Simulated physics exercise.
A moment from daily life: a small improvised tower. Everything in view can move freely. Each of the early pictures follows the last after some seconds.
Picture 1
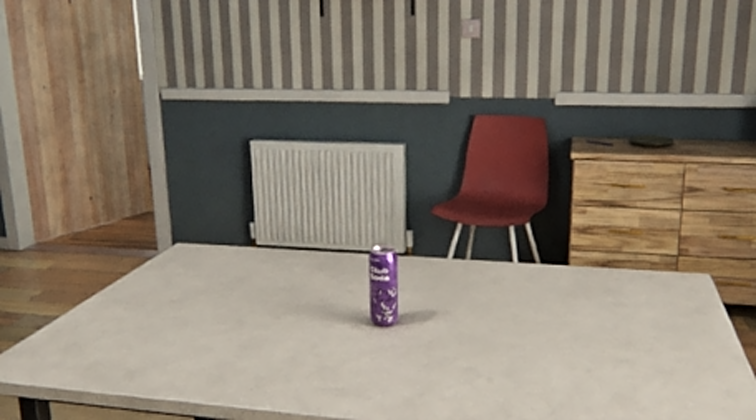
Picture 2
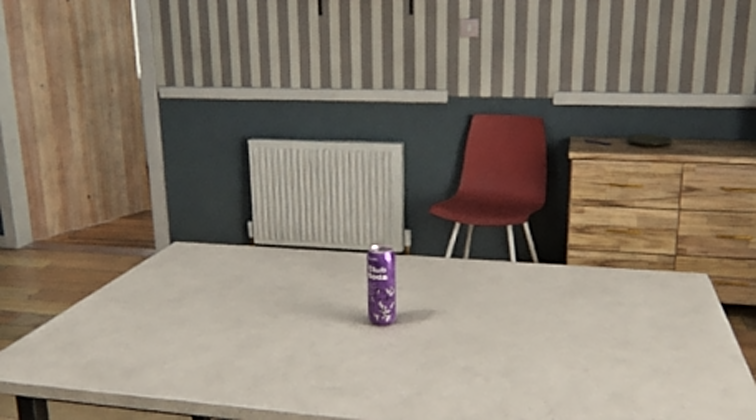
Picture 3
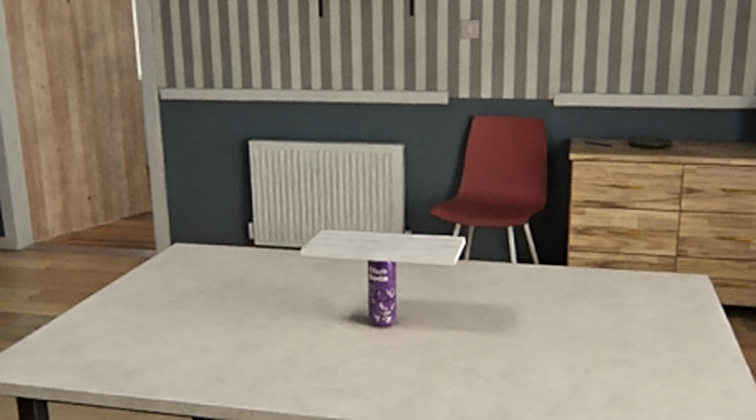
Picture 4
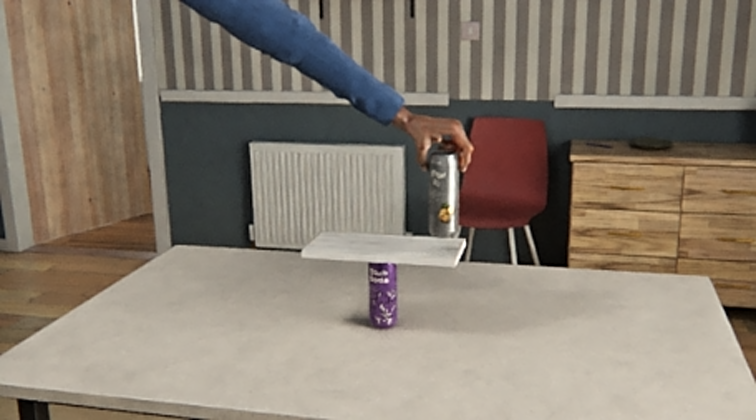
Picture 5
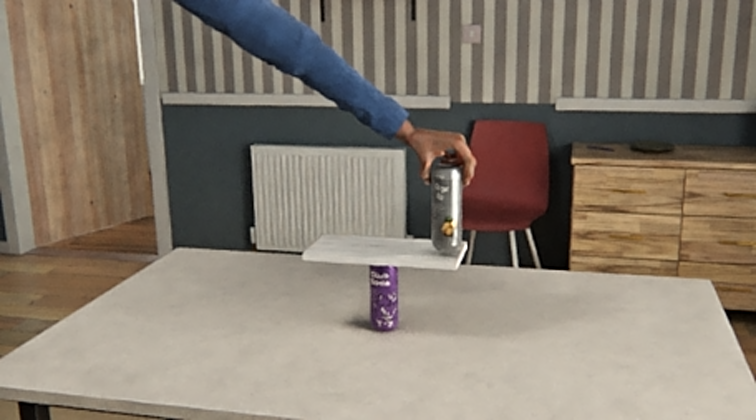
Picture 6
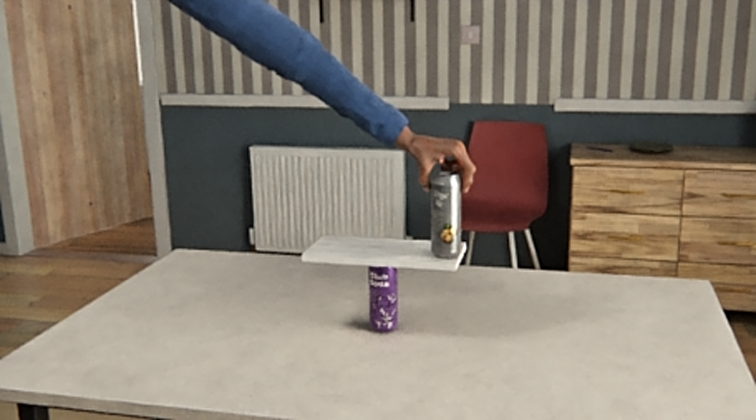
In a room with striped wallpaper above dark blue panelling, a steady camera looks slightly down across a pale table. A purple can stands near the table's middle, with a white radiator, a red chair and a wooden chest of drawers behind it. A white board appears flat across the can, then a blue-sleeved arm reaches in from the upper left and lowers a grey can onto its right end.
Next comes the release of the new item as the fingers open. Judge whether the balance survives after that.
The balance is lost.
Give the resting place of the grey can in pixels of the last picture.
End position: Approximately (508, 337).
Then, 0.50 s after the last picture, grey can now fallen; white board tipped 42° from how it was.
Then, 0.60 s after the last picture, white board tipped 61° from how it was.
Then, 0.90 s after the last picture, white board now fallen; purple can tipped 20° from how it was.
Then, 1.10 s after the last picture, purple can now fallen.
By the end, fallen, grey can, white board and purple can. Seen from the same camera at the end, grey can near (509, 337). The stack loses its balance.
